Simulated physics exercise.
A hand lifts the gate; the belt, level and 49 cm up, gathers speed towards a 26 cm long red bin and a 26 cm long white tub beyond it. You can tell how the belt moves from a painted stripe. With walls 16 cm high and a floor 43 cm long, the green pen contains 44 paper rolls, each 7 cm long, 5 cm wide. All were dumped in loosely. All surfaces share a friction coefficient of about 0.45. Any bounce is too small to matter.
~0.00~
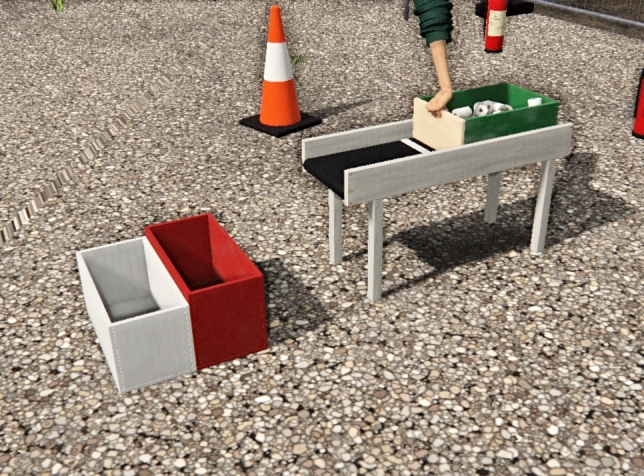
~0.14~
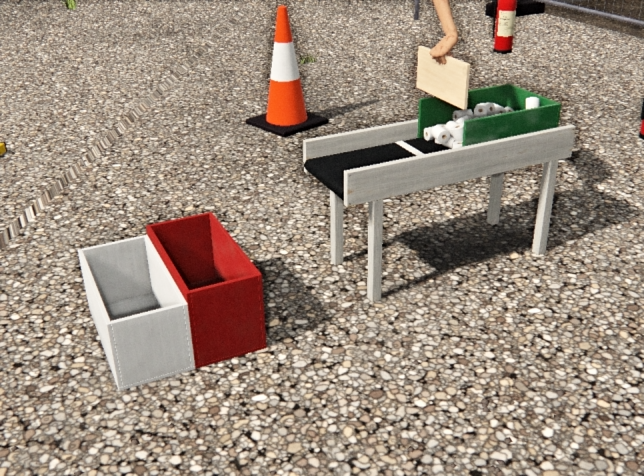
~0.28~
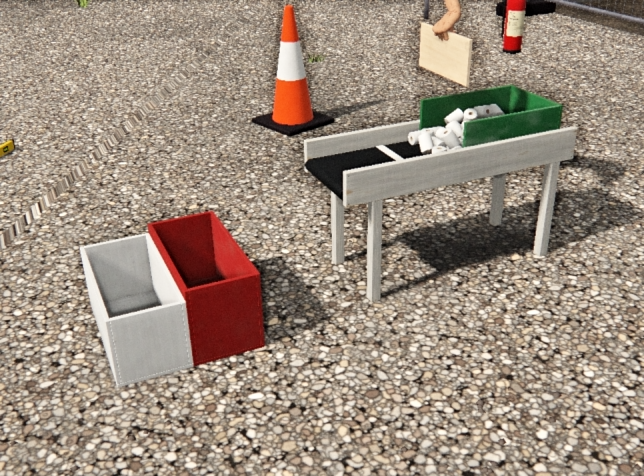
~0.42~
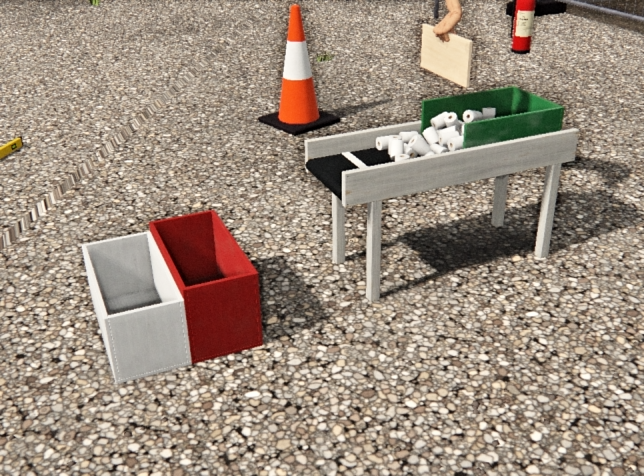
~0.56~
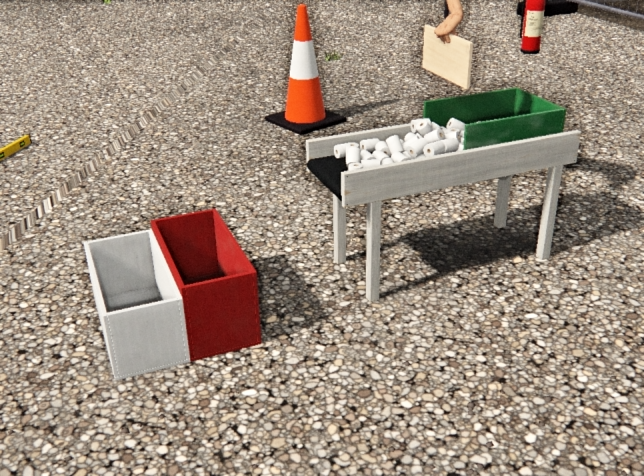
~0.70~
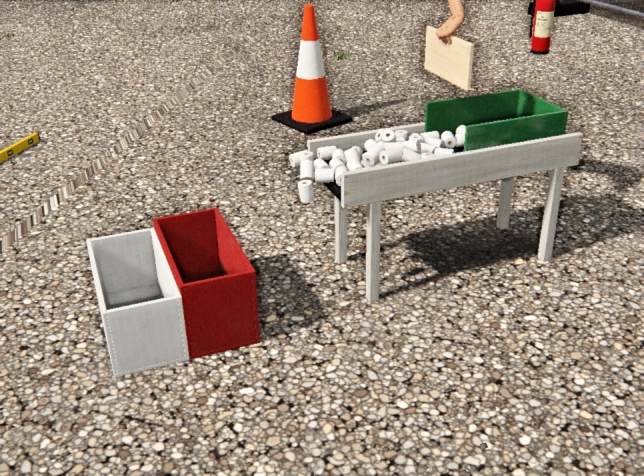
On pebbled ground, a hand lifts a gate and the belt carries white rolls left.
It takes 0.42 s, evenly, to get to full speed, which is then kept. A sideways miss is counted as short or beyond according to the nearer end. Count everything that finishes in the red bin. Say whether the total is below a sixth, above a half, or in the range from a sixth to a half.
The total is below a sixth.
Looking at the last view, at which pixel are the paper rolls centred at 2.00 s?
Around (280, 293).
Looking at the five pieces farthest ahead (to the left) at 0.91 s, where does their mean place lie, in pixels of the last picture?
(246, 252).
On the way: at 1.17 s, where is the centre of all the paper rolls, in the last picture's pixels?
Estimated centre in the last picture: (255, 247).
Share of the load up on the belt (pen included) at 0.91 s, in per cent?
Close to 45 in a hundred.
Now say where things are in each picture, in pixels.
In the first picture (each is followed by its nearest rim corner in this view), green pen, (464, 120); red bin, (191, 293); 0 cm of belt gone by; none out.
In the second picture, green pen, (465, 121); 3 cm of belt gone by.
In the third picture, green pen, (465, 122); 13 cm of belt gone by; 5 out, the lowest roll at (419, 137).
In the fourth picture, green pen, (465, 124); 28 cm of belt gone by; 13 out, the lowest roll at (408, 152).
In the fifth picture, green pen, (466, 125); 47 cm of belt gone by; 28 out, the lowest roll at (423, 163).
In the sixth picture, green pen, (466, 127); red bin, (184, 285); 66 cm of belt gone by; 38 out, the lowest roll at (306, 191).
After 0.91 s, 2 still in the green pen, 18 on the belt and 24 in the air.
After 1.17 s, 3 on the belt, 16 on the ground short of the red bin and 25 in the air.
After 1.53 s, 1 in the red bin, 2 on the belt, 38 on the ground short of the red bin and 3 in the air.
When it is over (at 2.00 s), 1 in the red bin and 43 on the ground short of the red bin. Asked share, 1 of 44, 2 per cent.
